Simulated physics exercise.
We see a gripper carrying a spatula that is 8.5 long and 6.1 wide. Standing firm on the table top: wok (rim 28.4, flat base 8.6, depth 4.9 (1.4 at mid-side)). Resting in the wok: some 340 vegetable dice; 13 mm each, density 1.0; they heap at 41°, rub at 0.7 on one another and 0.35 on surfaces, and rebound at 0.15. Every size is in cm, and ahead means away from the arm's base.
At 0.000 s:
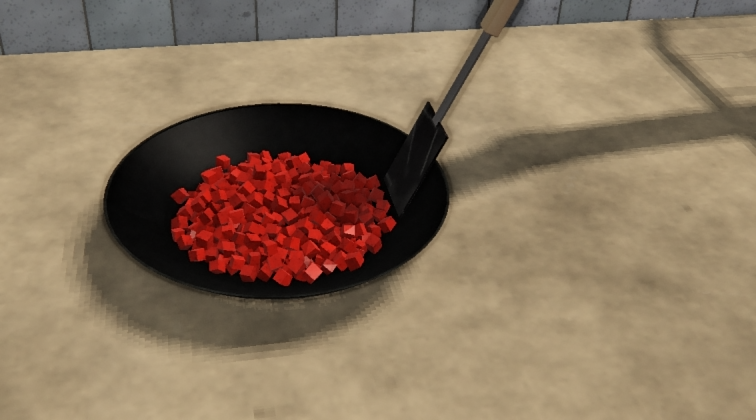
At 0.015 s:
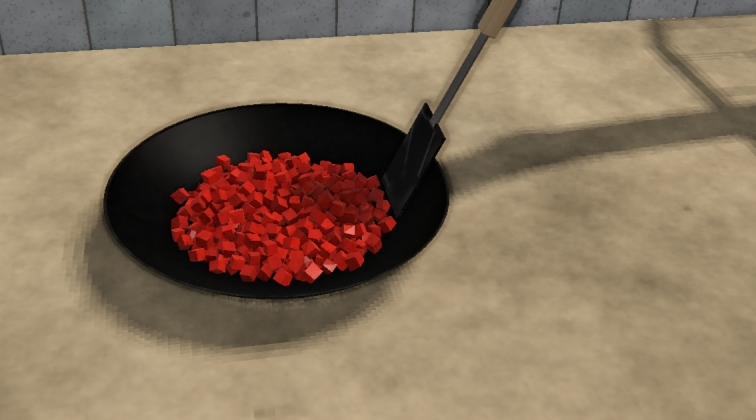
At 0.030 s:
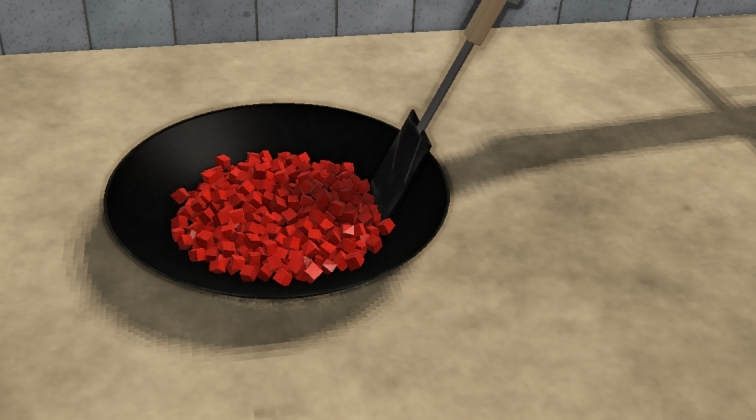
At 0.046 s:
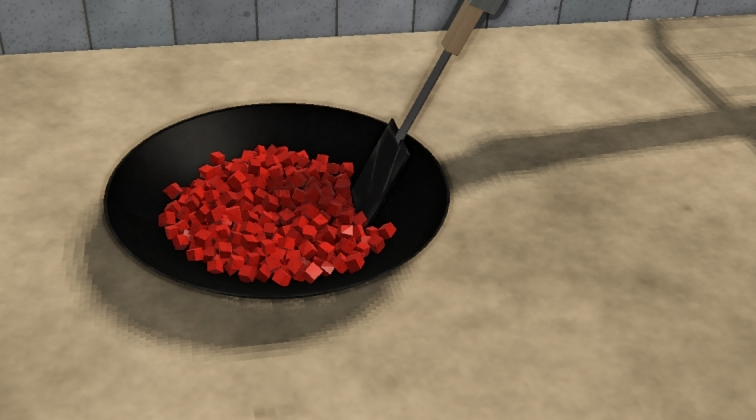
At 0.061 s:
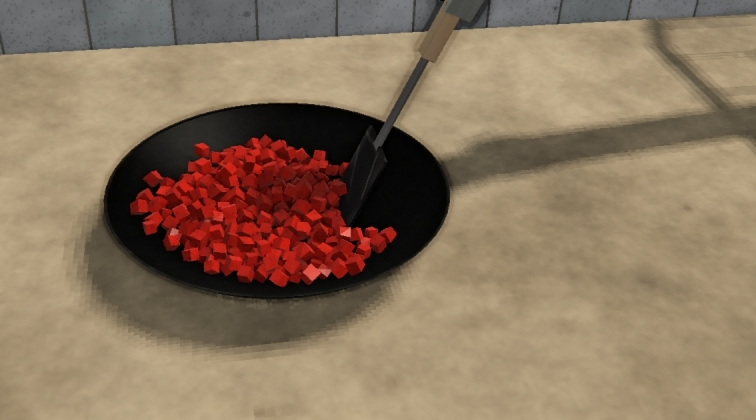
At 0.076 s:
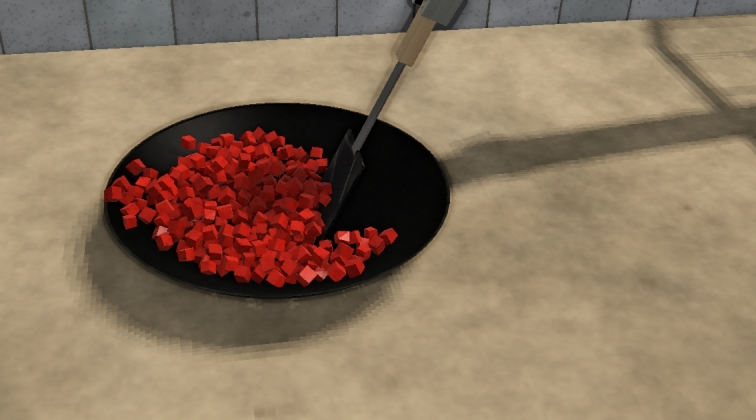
A gripper moves a spatula left through a black wok, pushing red cubes leftward.
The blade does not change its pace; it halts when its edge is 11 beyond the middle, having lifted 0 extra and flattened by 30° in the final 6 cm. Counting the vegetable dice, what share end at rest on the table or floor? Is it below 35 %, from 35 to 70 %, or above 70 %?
From 35 to 70 %.
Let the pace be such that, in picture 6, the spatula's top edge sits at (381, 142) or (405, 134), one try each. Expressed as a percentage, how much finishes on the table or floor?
Try one roughly 40 per cent; try two roughly 30 per cent.
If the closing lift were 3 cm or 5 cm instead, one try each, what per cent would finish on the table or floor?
It works out to some 45 per cent for the first setting and some 45 per cent for the second.
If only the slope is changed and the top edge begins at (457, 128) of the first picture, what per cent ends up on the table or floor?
Roughly 45 percent ends on the table or floor.
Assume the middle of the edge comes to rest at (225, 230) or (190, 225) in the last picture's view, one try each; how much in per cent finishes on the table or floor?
Respectively some 20 and 30 percent end on the table or floor.
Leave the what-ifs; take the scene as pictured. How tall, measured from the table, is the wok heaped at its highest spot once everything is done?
Near 5.5 centimetres high.
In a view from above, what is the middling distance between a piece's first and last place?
Level distance of roughly 10 cm.
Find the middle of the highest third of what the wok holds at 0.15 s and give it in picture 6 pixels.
It is centred at roughly (167, 187).
After 0.11 s, sloping 65°, highest piece 9 above the table; 331 in the wok, 9 on the blade or in flight.
After 0.15 s, sloping 58°, highest piece 10 above the table; 317 in the wok, 23 on the blade or in flight.
After 0.37 s, sloping 35°, highest piece 6 above the table; 183 in the wok, 145 on the table or floor, 12 on the blade or in flight.
After 1.42 s, sloping 35°, highest piece 6 above the table; 183 in the wok, 157 on the table or floor.
At rest, 183 in the wok, 157 on the table or floor. That is 46 % on the table or floor.
